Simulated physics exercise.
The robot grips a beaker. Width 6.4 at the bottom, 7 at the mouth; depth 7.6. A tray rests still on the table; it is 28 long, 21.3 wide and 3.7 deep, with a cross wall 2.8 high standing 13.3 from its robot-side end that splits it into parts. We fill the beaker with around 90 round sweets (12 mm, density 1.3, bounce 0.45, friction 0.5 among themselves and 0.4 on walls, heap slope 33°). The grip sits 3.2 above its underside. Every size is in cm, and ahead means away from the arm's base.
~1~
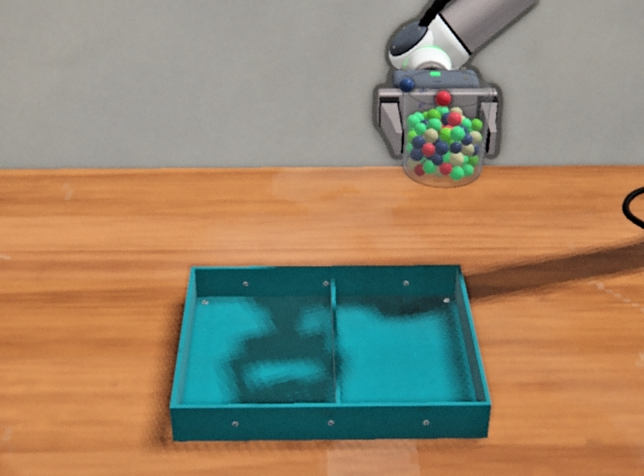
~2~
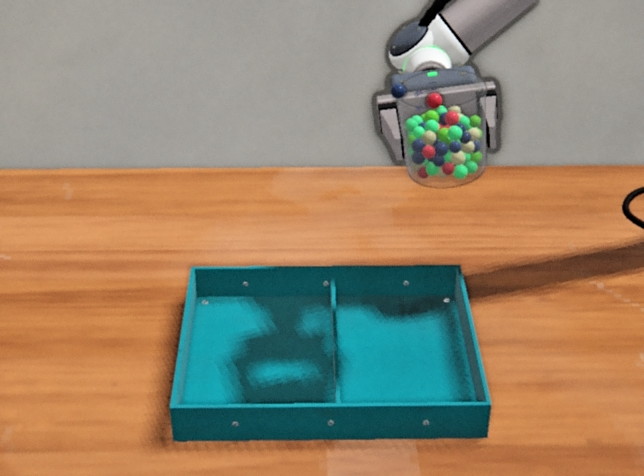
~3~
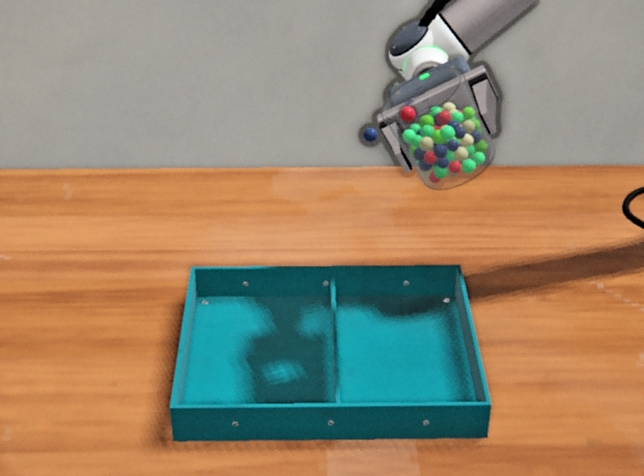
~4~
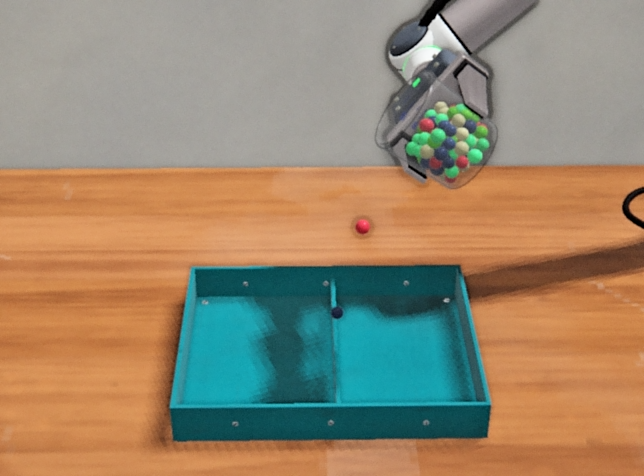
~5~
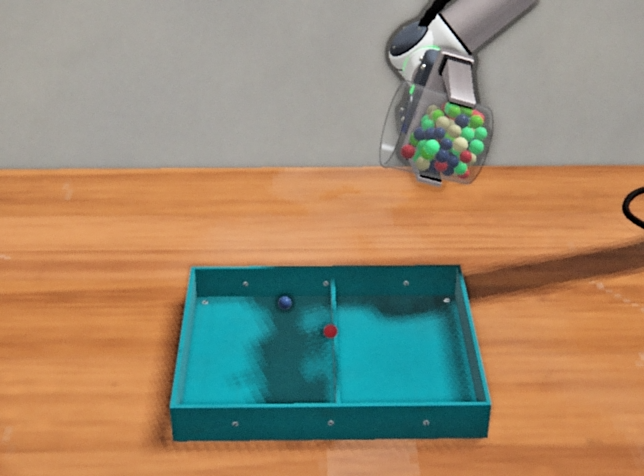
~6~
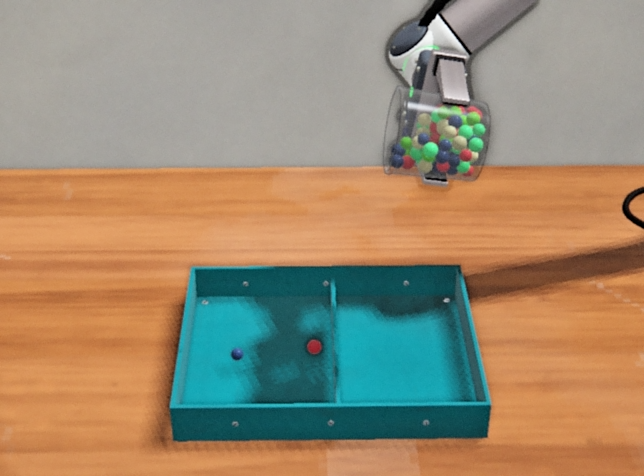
A robot arm tilted a clear container of colorful balls until it lay nearly on its side, and a blue ball, then a red one, dropped into the teal tray below and rolled left.
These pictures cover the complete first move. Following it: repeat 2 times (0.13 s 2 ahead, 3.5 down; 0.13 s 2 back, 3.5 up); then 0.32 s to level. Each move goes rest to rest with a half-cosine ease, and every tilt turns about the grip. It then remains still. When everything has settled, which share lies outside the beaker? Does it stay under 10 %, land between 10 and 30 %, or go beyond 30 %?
It lands between 10 and 30 %.
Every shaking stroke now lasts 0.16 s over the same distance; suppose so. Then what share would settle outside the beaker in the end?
Roughly 10 in a hundred.
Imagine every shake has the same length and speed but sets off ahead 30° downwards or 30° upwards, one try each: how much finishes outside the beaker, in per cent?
You'd get some 45 per cent with the first setting and some 70 per cent with the second.
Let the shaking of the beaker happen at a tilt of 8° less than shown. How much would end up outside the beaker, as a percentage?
It would be near 5 per cent.
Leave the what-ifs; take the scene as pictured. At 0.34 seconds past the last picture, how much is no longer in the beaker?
Share gone: Around 10 %.
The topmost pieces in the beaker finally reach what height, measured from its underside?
5.5 cm.
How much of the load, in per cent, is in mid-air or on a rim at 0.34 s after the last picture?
Around 7 per cent of the load.
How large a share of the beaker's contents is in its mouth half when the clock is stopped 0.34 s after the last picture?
Some 35 per cent.
Then, 0.34 s on, tilted 81° forward, highest piece 25 above the table; 78 in the beaker, 3 in the far-side part, 6 in flight or on a rim.
Then, 0.67 s on, tilted 44° forward, highest piece 27 above the table; 75 in the beaker, 6 in the far-side part, 5 in the robot-side part, 1 in flight or on a rim.
Then, 1.04 s on, level, highest piece 28 above the table; 75 in the beaker, 6 in the robot-side part, 6 in the far-side part.
Then, 2.09 s on, level, highest piece 28 above the table; 75 in the beaker, 6 in the robot-side part, 6 in the far-side part.
In the end, 75 in the beaker, 6 in the robot-side part, 6 in the far-side part. That is 14 % outside the beaker.
